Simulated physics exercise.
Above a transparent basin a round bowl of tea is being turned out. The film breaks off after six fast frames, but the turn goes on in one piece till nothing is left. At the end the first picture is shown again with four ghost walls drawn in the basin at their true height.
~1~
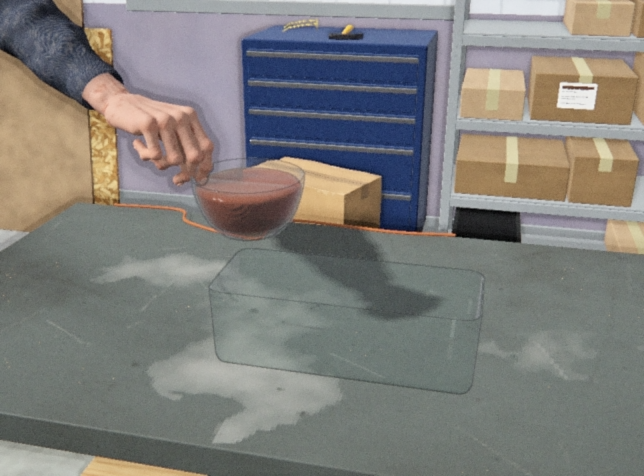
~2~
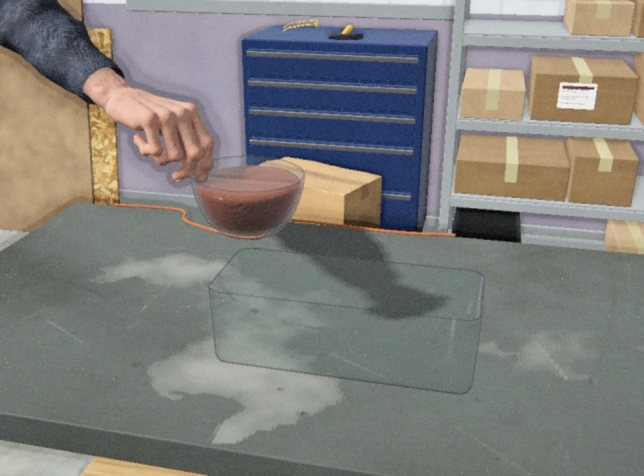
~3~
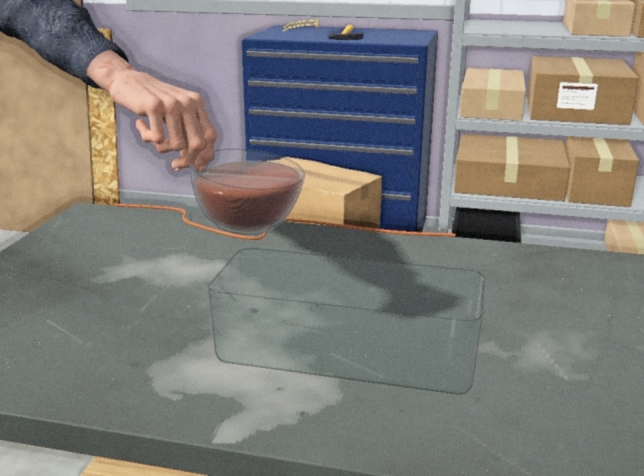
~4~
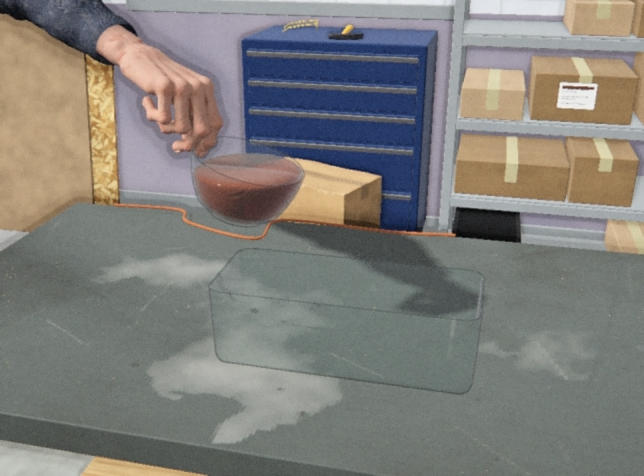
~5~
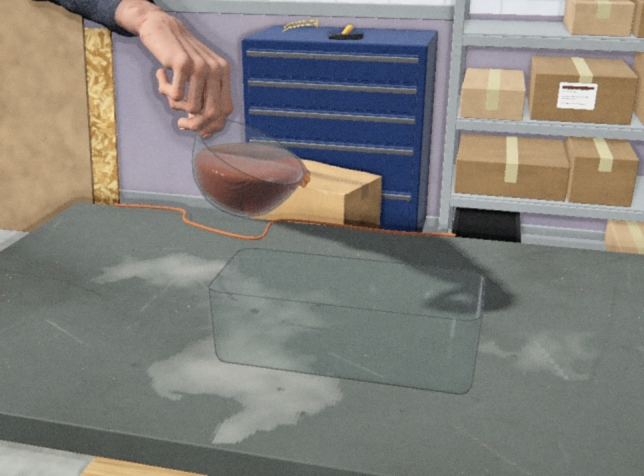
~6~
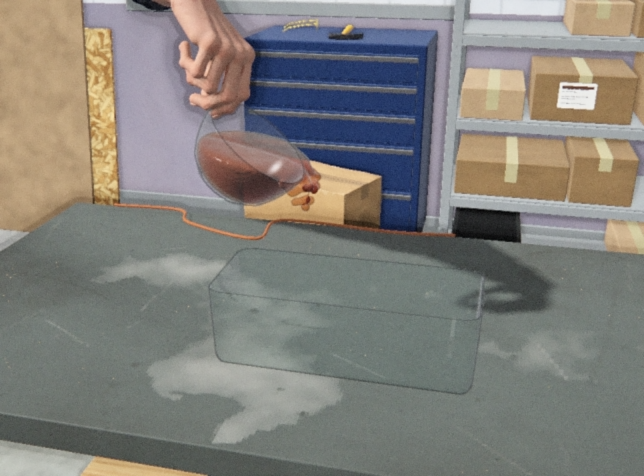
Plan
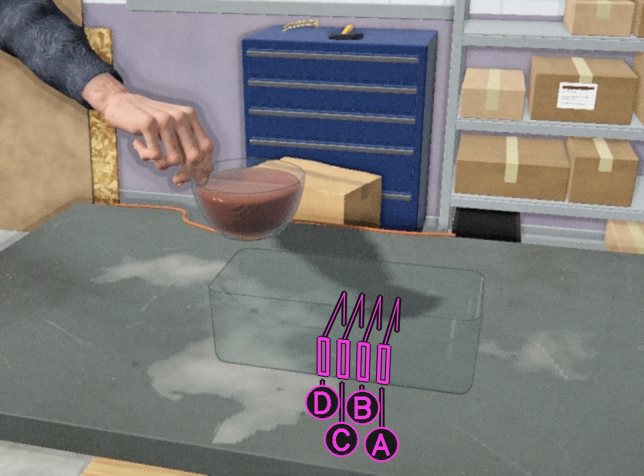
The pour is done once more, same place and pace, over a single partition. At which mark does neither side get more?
A works best here.
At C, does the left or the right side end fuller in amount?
The right one.
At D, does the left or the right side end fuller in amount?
The right one.
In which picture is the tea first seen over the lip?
Picture 4.
On the marked copy, A at (381, 388); B at (361, 386); C at (342, 383); D at (322, 380).
Choosing A, about 47 % ends left of the wall and 48 % right of it; 5 % is lost outside.
Choosing B, about 25 % ends left of the wall and 72 % right of it; 3 % is lost outside.
Choosing C, about 15 % ends left of the wall and 81 % right of it; 3 % is lost outside.
Choosing D, about 11 % ends left of the wall and 85 % right of it; 4 % is lost outside.
